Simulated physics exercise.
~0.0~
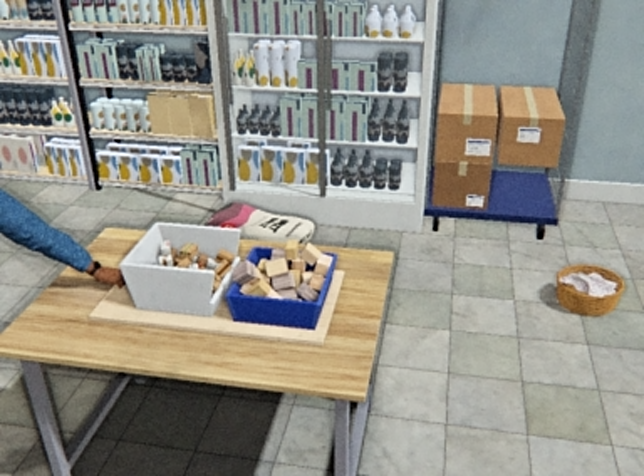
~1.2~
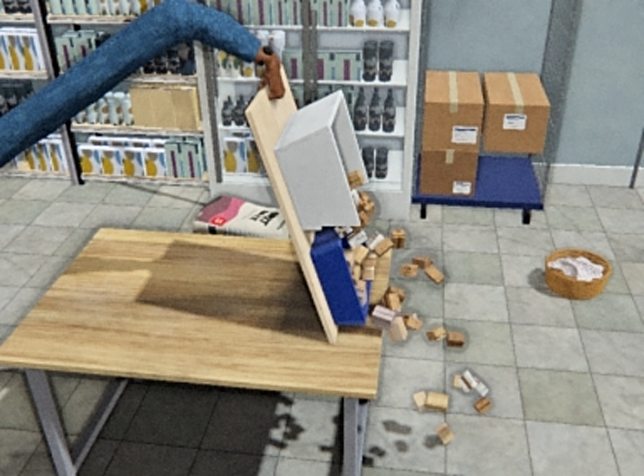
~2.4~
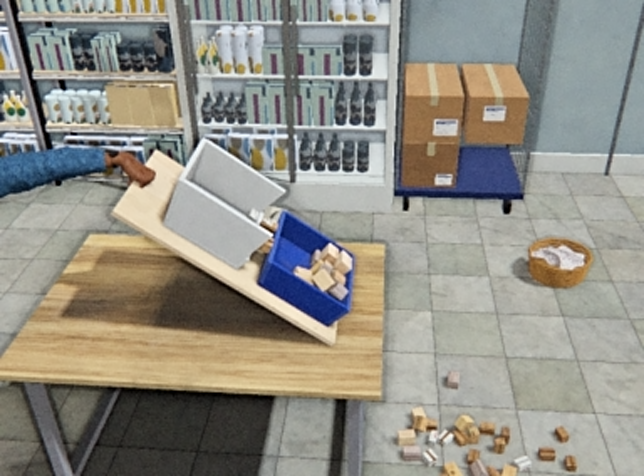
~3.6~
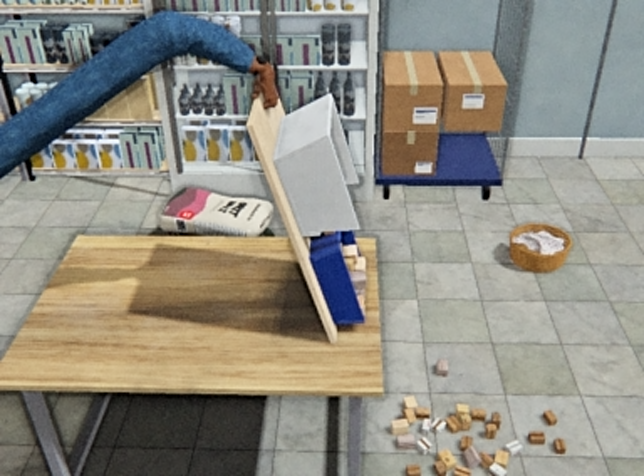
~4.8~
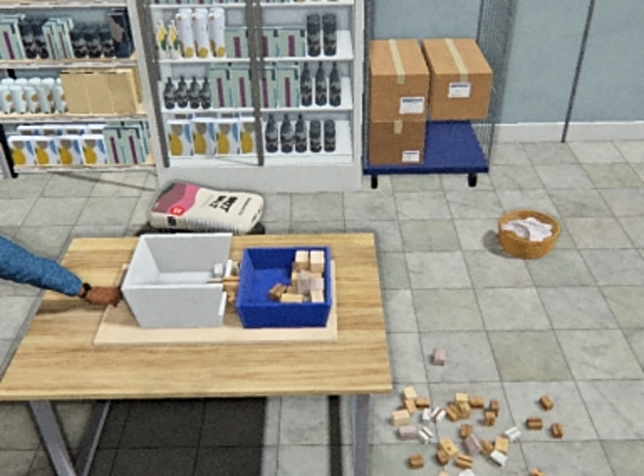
In a room lined with stocked shelves, a blue-sleeved arm tipped up a board holding a white box and a blue box, spilling small blocks onto the floor, then partly lowered it, raised it again and laid it flat, with some blocks still in the blue box.
